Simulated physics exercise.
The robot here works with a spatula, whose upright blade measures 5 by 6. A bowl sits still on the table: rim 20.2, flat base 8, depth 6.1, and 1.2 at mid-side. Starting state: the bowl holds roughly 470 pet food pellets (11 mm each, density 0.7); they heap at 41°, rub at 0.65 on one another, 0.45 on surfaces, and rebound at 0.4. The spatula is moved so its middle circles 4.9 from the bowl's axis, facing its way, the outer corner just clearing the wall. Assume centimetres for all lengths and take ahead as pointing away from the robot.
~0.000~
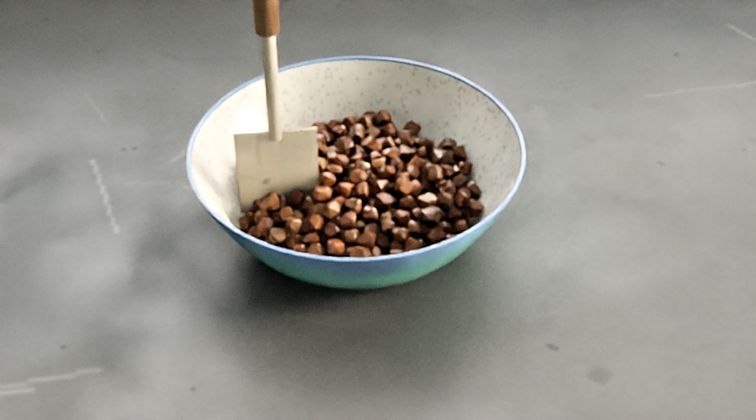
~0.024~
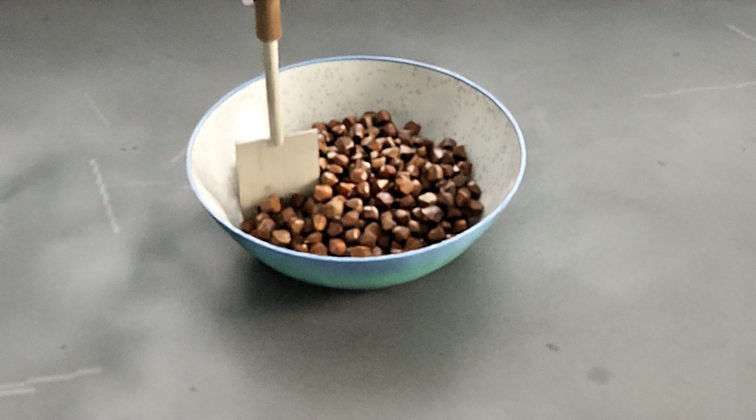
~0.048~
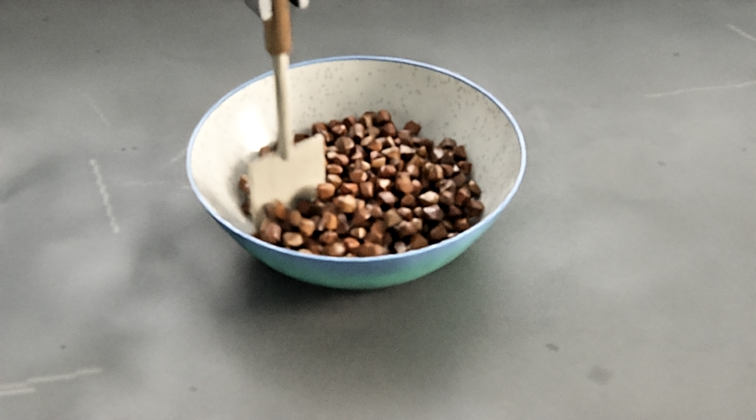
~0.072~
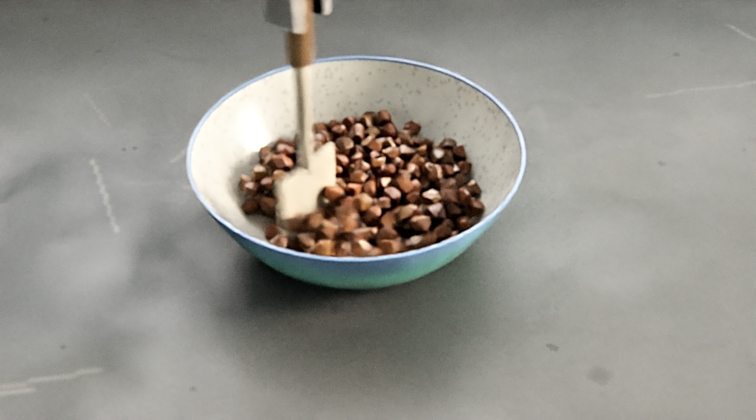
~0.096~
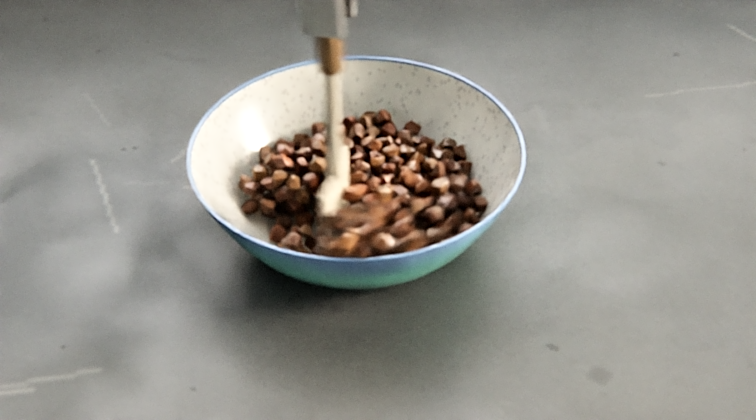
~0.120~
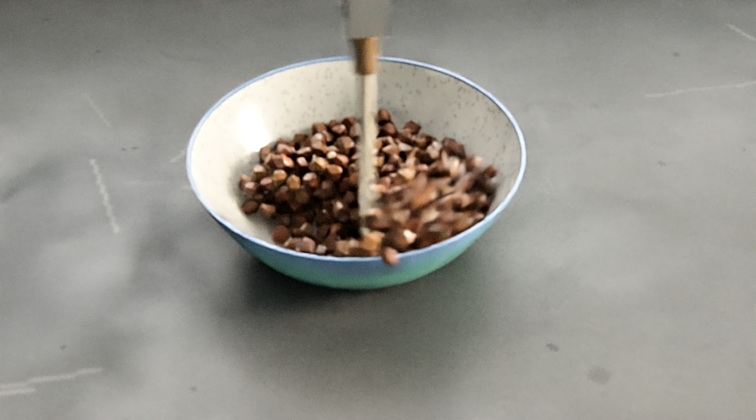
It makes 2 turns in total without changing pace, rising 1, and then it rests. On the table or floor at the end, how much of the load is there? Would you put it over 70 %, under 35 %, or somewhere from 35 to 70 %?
I would put it from 35 to 70 %.
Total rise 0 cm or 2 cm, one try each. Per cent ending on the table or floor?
Near 60 in a hundred, then 35 in a hundred.
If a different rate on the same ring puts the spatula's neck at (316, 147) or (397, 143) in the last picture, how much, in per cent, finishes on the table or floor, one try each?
Roughly 30 per cent on the first try and 50 per cent on the second.
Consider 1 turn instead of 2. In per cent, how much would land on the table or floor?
Estimate: About 35 percent.
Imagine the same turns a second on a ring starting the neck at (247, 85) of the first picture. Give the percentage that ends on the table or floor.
Roughly 5 per cent.
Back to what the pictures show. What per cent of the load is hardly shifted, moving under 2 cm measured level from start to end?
About 10 %.
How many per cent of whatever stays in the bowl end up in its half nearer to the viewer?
Estimate: Some 50 %.
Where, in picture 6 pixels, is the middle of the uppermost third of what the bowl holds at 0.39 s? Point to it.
The top third is centred near (245, 157) in the last picture.
After 0.39 s, 335° round, highest piece 10 above the table; 323 in the bowl, 84 on the table or floor, 60 in flight or on the tool.
After 0.66 s, 220° round, highest piece 7 above the table; 259 in the bowl, 198 on the table or floor, 10 in flight or on the tool.
After 1.00 s, 0° round, highest piece 5 above the table; 255 in the bowl, 212 on the table or floor.
After 1.70 s, 0° round, highest piece 5 above the table; 255 in the bowl, 212 on the table or floor.
At rest, 255 in the bowl, 212 on the table or floor. That is 45 % on the table or floor.
